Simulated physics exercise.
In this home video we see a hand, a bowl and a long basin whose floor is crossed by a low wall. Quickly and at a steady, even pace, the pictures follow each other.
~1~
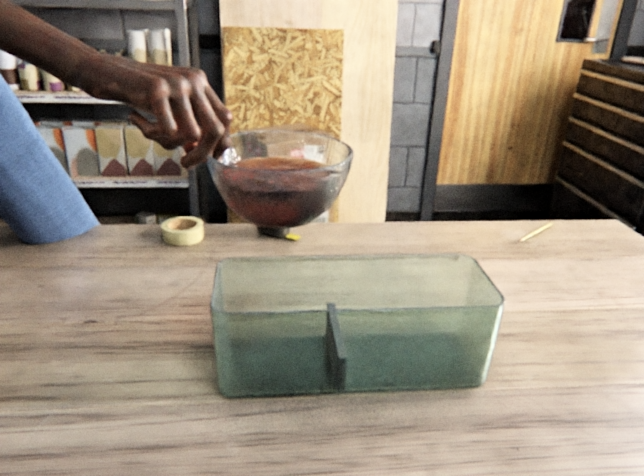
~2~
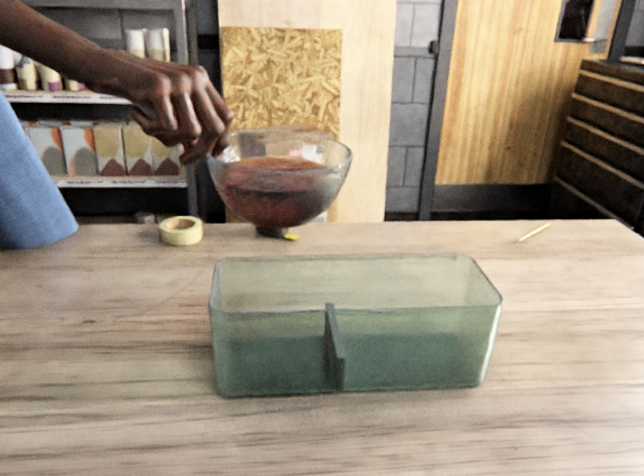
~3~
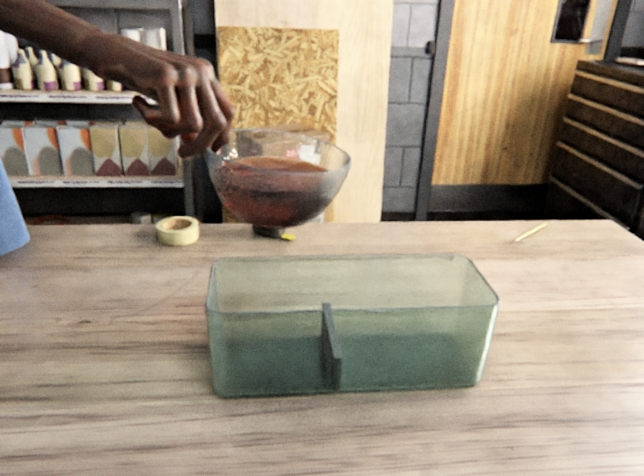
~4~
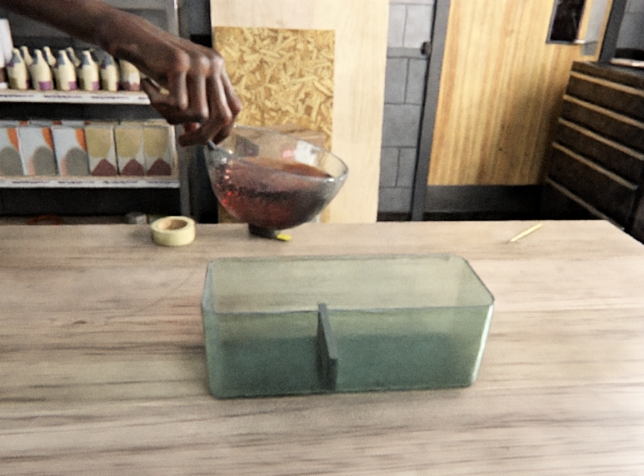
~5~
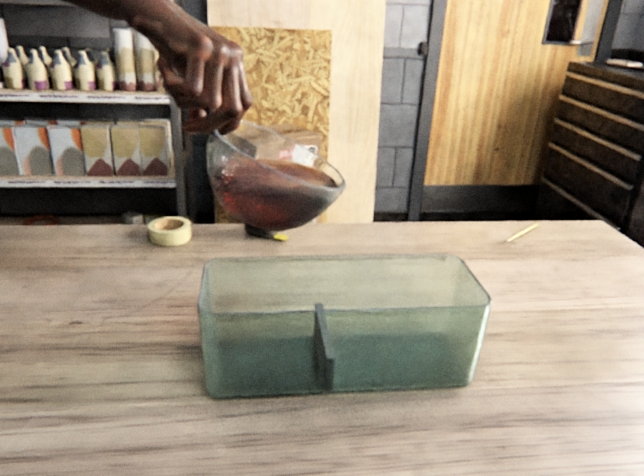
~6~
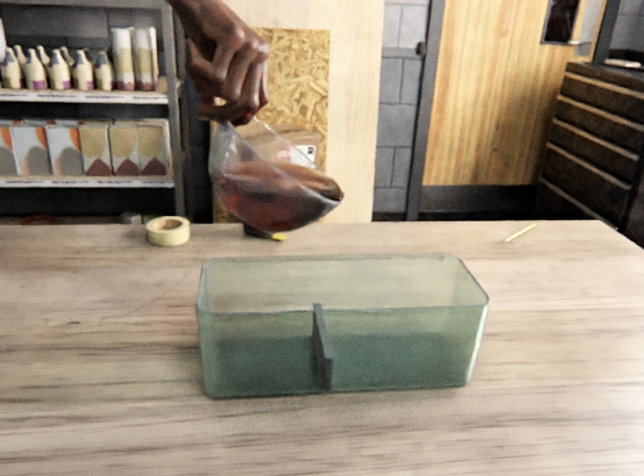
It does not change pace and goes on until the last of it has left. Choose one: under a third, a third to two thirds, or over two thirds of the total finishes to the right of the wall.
Over two thirds finishes to the right of the wall.
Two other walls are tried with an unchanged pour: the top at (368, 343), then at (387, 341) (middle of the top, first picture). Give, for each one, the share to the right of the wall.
Roughly 55 per cent, and 30 per cent.
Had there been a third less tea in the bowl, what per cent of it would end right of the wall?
The share comes to some 80 parts in a hundred.
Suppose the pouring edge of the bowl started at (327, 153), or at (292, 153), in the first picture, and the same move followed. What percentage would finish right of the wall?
Estimate, in order: 65 and 20 per cent.
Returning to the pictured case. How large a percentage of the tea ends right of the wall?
Roughly 85 %.
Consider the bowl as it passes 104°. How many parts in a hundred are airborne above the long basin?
Some 25 per cent.
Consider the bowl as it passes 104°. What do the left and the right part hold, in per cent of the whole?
Left 0, right 65.
A moment on, the bowl is tipped right over and 7 per cent is still to pour, 0 is left of the wall and 66 right of it.
Next, the bowl is tipped right over and 0 per cent is still to pour, 16 is left of the wall and 82 right of it.
Then the bowl is tipped right over and 0 per cent is still to pour, 16 is left of the wall and 83 right of it.
Later the bowl is tipped right over and 0 per cent is still to pour, 16 is left of the wall and 83 right of it.
Finally, 16 per cent lies left of the wall, 83 right of it and 1 outside.
